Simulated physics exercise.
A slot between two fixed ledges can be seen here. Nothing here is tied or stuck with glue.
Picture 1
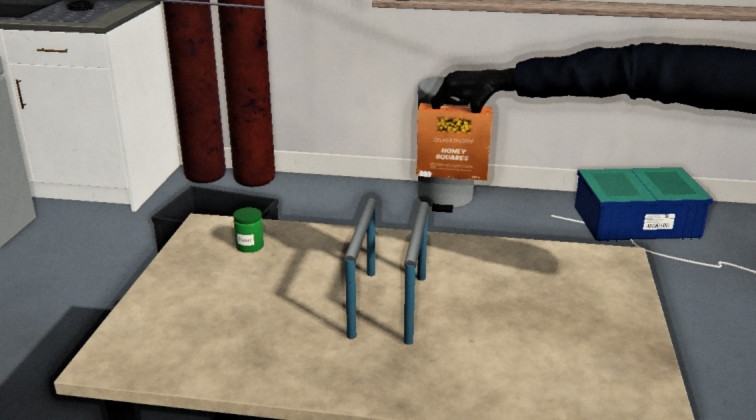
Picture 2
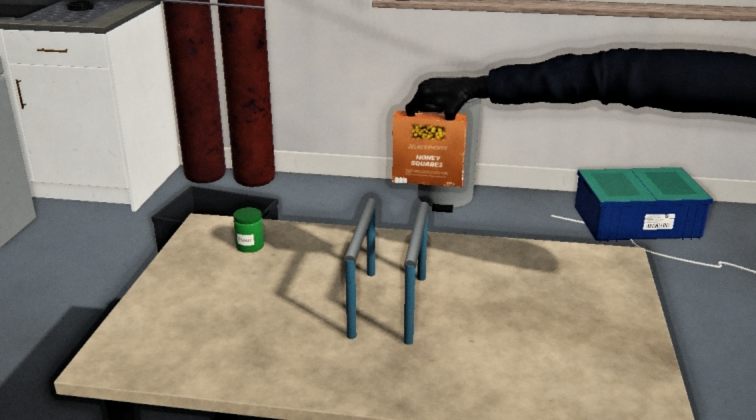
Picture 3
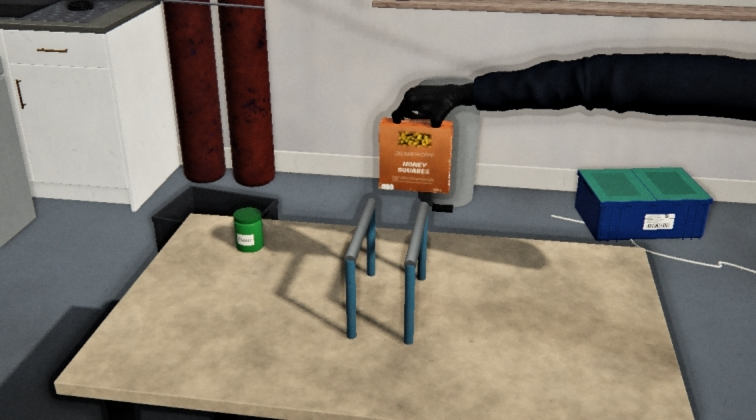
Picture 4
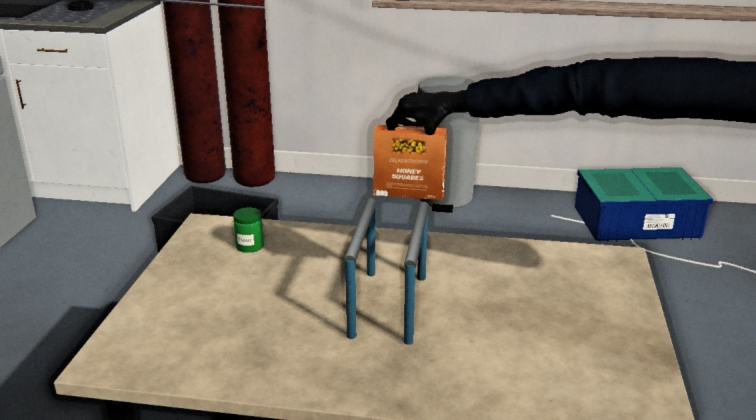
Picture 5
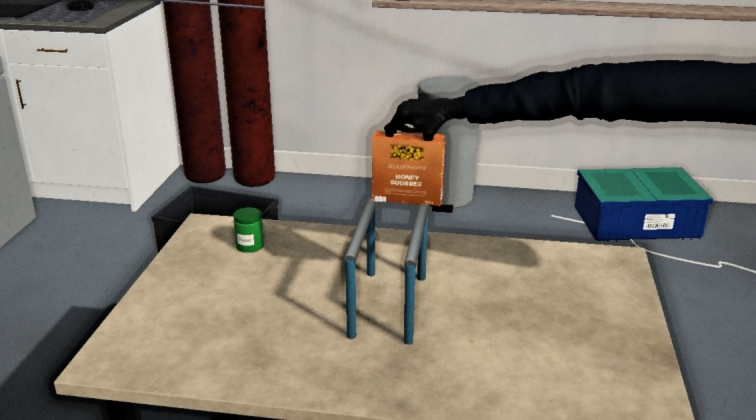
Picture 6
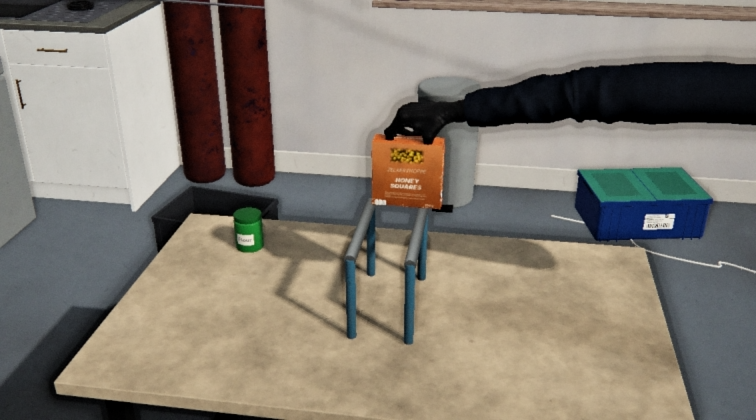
At first, a black-sleeved arm reaching in from the right grips an orange packet near the far edge of a table holding two blue-legged rails and a green jar. The hand carries the packet a short way left and slightly down over the rails' far end, then keeps it still.
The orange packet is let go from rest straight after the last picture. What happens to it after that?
Watch - it is stopped at the gap.
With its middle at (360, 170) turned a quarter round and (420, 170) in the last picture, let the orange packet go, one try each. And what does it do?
On the first go it slips past, and on the second it gets jammed.
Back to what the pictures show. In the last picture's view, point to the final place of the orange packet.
Pretty much around (390, 207), I'd say.
Then, 0.20 s on from there, orange packet shifted a little near (407, 193).
Then, 0.30 s on from there, orange packet turned 20° from how it was put near (395, 203).
In the end, toppled on the stand or table, orange packet; green jar unmoved. At the end, from the last picture's camera, orange packet near (390, 207). The packet stays on top.
